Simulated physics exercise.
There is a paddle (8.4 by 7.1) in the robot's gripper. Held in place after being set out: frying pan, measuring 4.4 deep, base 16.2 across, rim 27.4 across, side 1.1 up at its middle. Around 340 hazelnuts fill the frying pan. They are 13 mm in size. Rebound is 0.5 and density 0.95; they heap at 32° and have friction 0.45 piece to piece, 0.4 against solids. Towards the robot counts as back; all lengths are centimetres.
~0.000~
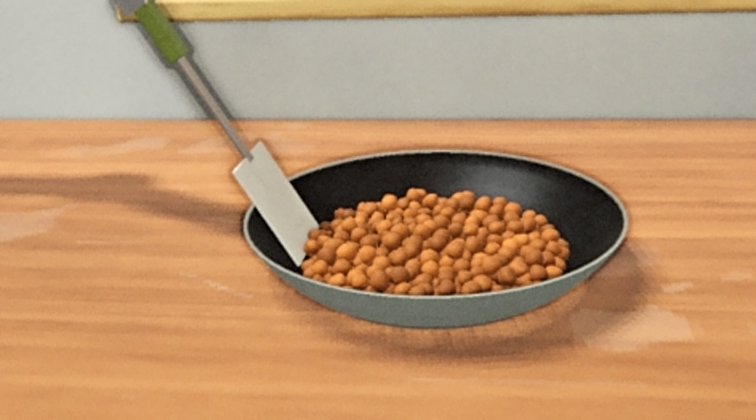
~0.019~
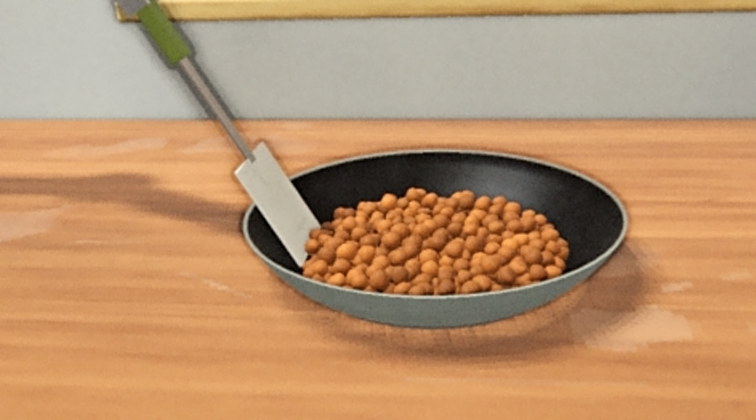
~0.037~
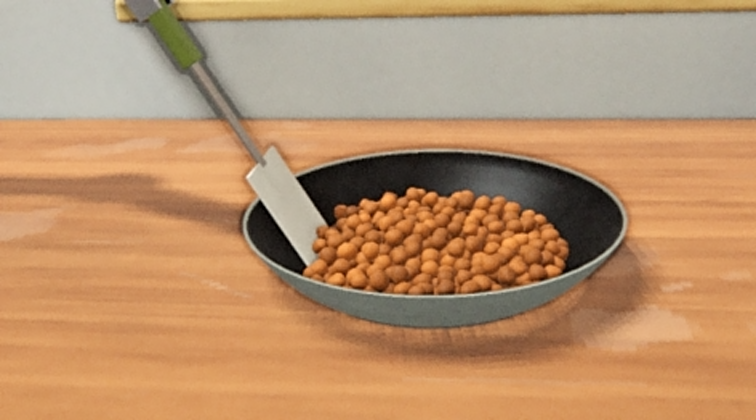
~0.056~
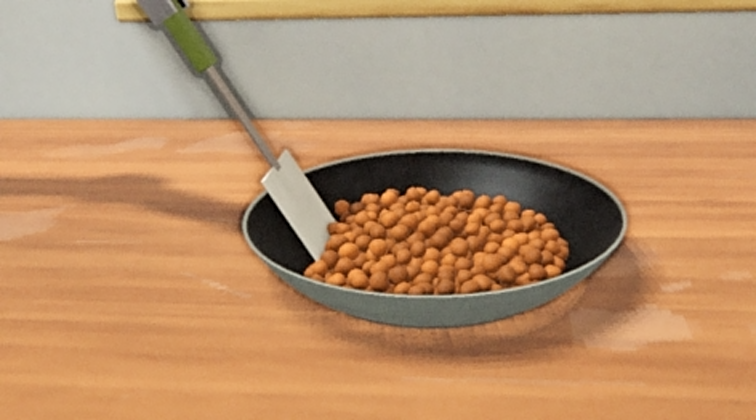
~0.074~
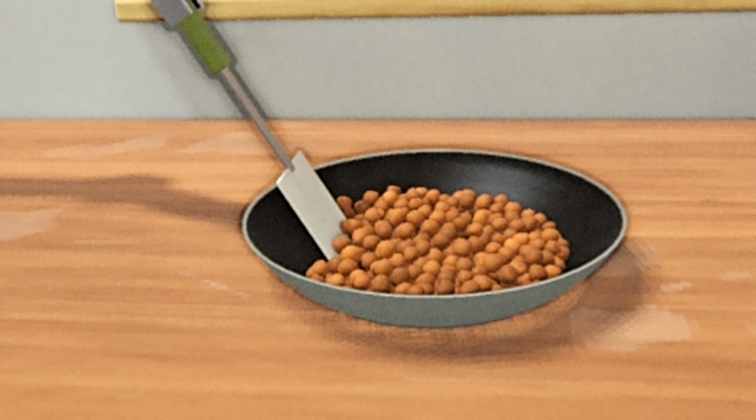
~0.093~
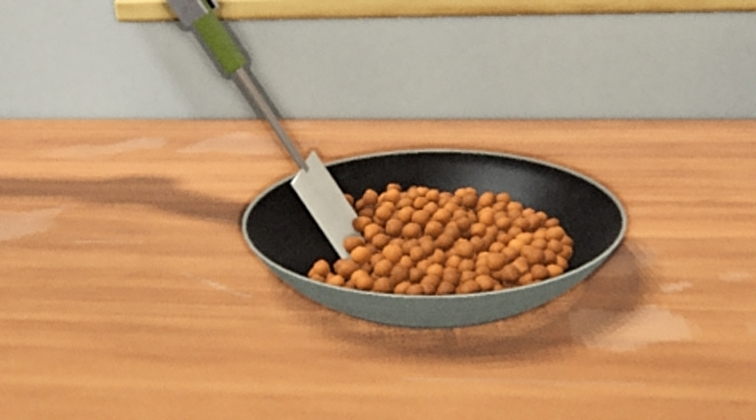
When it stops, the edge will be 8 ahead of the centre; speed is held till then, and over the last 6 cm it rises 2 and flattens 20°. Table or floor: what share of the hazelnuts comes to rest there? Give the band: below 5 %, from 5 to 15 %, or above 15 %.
Below 5 %.
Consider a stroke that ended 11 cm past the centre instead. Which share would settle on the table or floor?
With that change, I'd expect about 20 per cent.
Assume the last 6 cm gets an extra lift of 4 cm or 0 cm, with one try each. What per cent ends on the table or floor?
5 and 0 %.
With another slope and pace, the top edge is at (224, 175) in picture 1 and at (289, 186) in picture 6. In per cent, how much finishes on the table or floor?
It works out to about 5 %, more or less.
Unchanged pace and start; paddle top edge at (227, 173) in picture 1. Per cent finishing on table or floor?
Spill: Approx. 0 per cent.
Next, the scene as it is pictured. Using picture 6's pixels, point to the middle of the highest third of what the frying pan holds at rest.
It is centred around (559, 226).
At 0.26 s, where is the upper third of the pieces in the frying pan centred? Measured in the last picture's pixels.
Centre: Approx. (515, 224) in the last view.
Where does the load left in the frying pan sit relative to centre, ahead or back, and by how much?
What stays is shifted forward by around 4.5 cm.
After 0.18 s, sloping 60°, highest piece 5 above the table; 345 in the frying pan.
After 0.26 s, sloping 52°, highest piece 5 above the table; 345 in the frying pan.
After 0.50 s, sloping 40°, highest piece 6 above the table; 339 in the frying pan, 5 on the table or floor, 1 on the blade or in flight.
After 1.55 s, sloping 40°, highest piece 5 above the table; 339 in the frying pan, 6 on the table or floor.
In the end, 339 in the frying pan, 6 on the table or floor. That is 2 % on the table or floor.
